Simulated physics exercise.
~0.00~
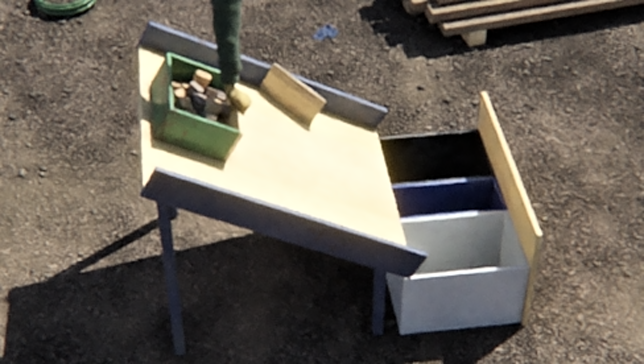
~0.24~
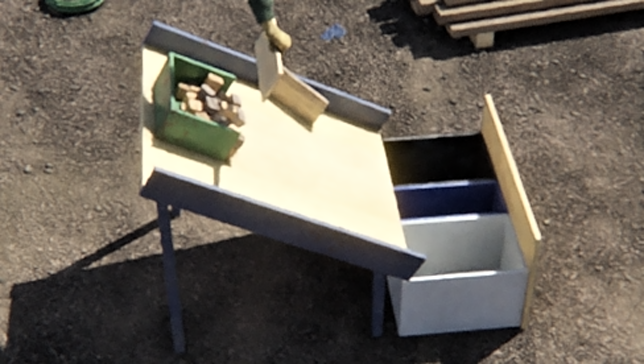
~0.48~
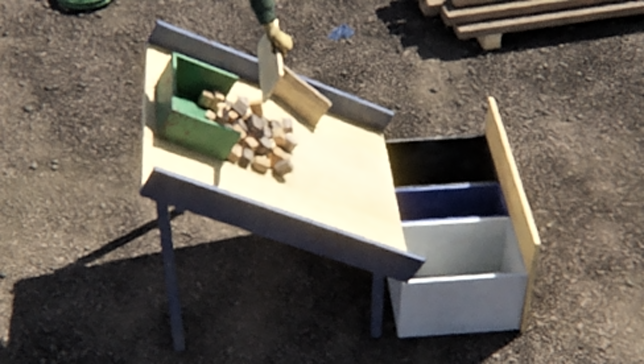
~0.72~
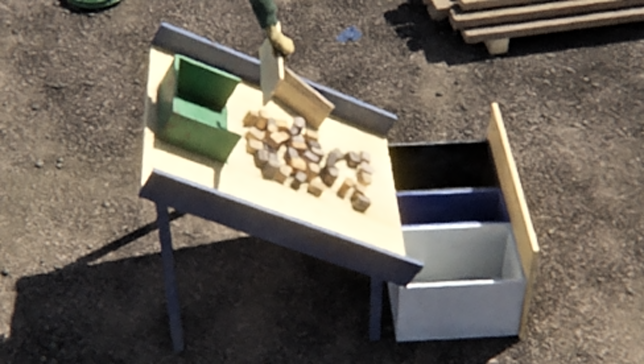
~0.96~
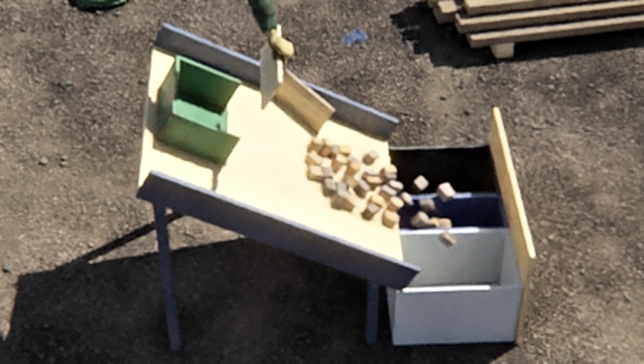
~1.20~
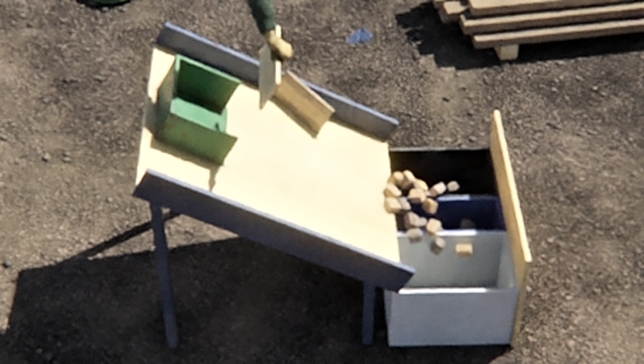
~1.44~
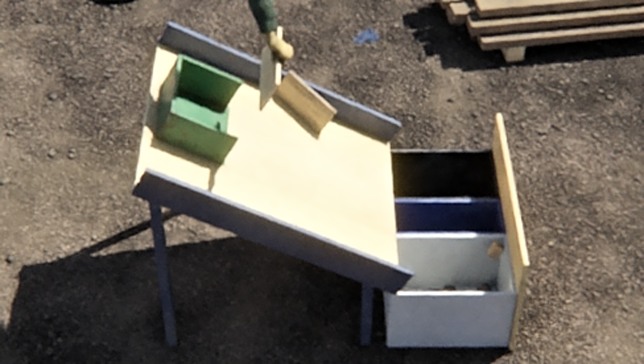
A heap of small wooden blocks spilled from a green box when a gloved hand lifted its gate, tumbled down the sloping table past an angled board, and dropped off the end into the black, blue and white bins, leaving the slope empty.
